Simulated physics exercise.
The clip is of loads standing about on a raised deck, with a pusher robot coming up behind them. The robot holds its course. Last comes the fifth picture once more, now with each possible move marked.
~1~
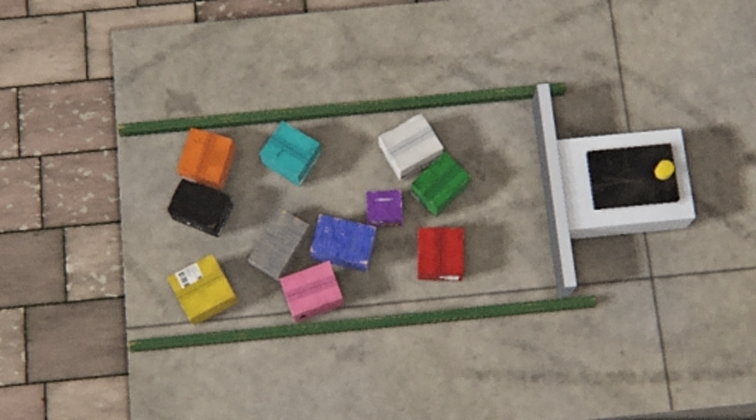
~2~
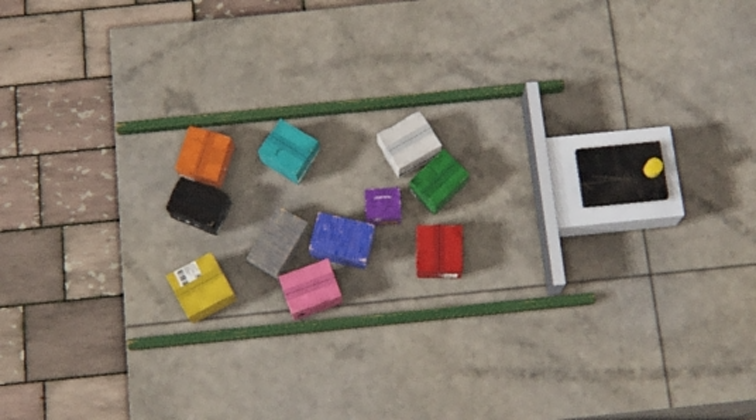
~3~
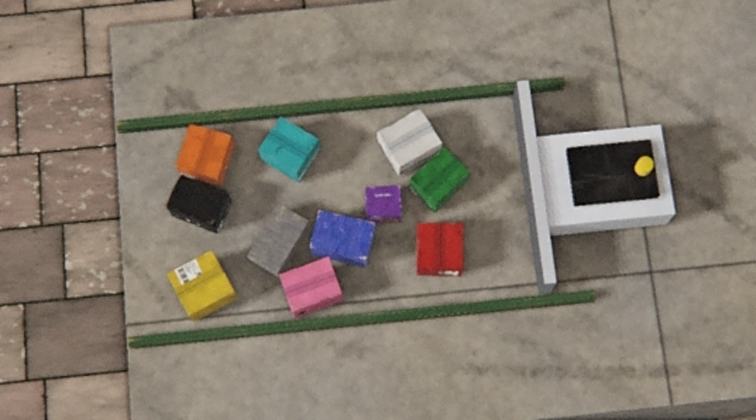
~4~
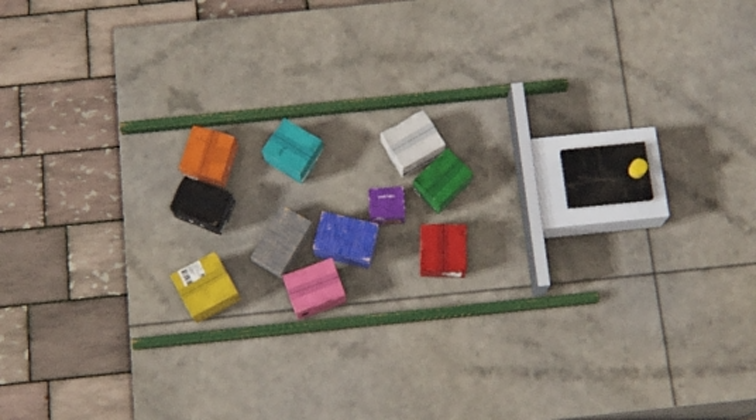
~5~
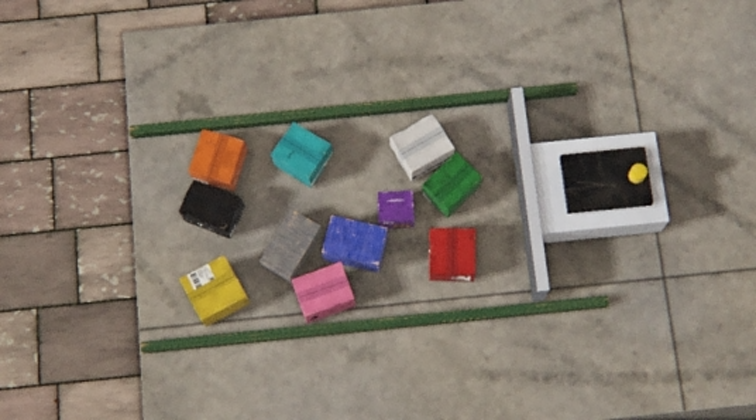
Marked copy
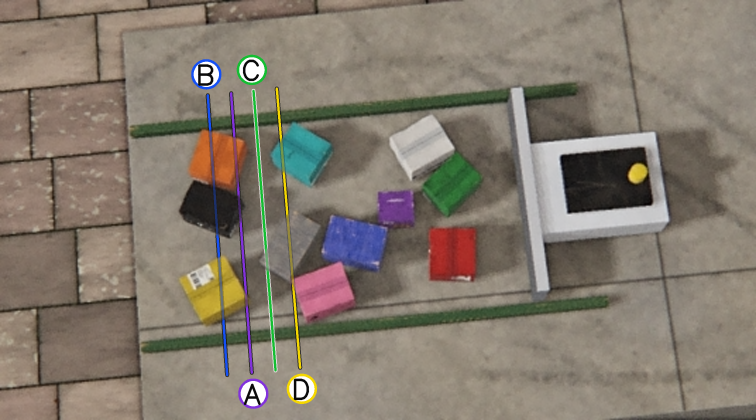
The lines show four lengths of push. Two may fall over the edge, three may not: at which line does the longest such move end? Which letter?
Stop at C.
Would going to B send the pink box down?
No.
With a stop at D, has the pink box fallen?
By then, no.
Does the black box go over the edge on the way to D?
By then, no.
On the copy, A at (241, 229); B at (217, 231); C at (264, 227); D at (288, 224).
On C. First, robot (504, 190); white parcel (393, 138); red parcel (411, 260).
Then, robot (408, 199); black box (182, 200); yellow parcel (199, 296).
Finally, robot (335, 206); black box over the edge; yellow parcel (140, 296); one fallen.
By contrast, A drops four; B drops four; D is within the limit but short.
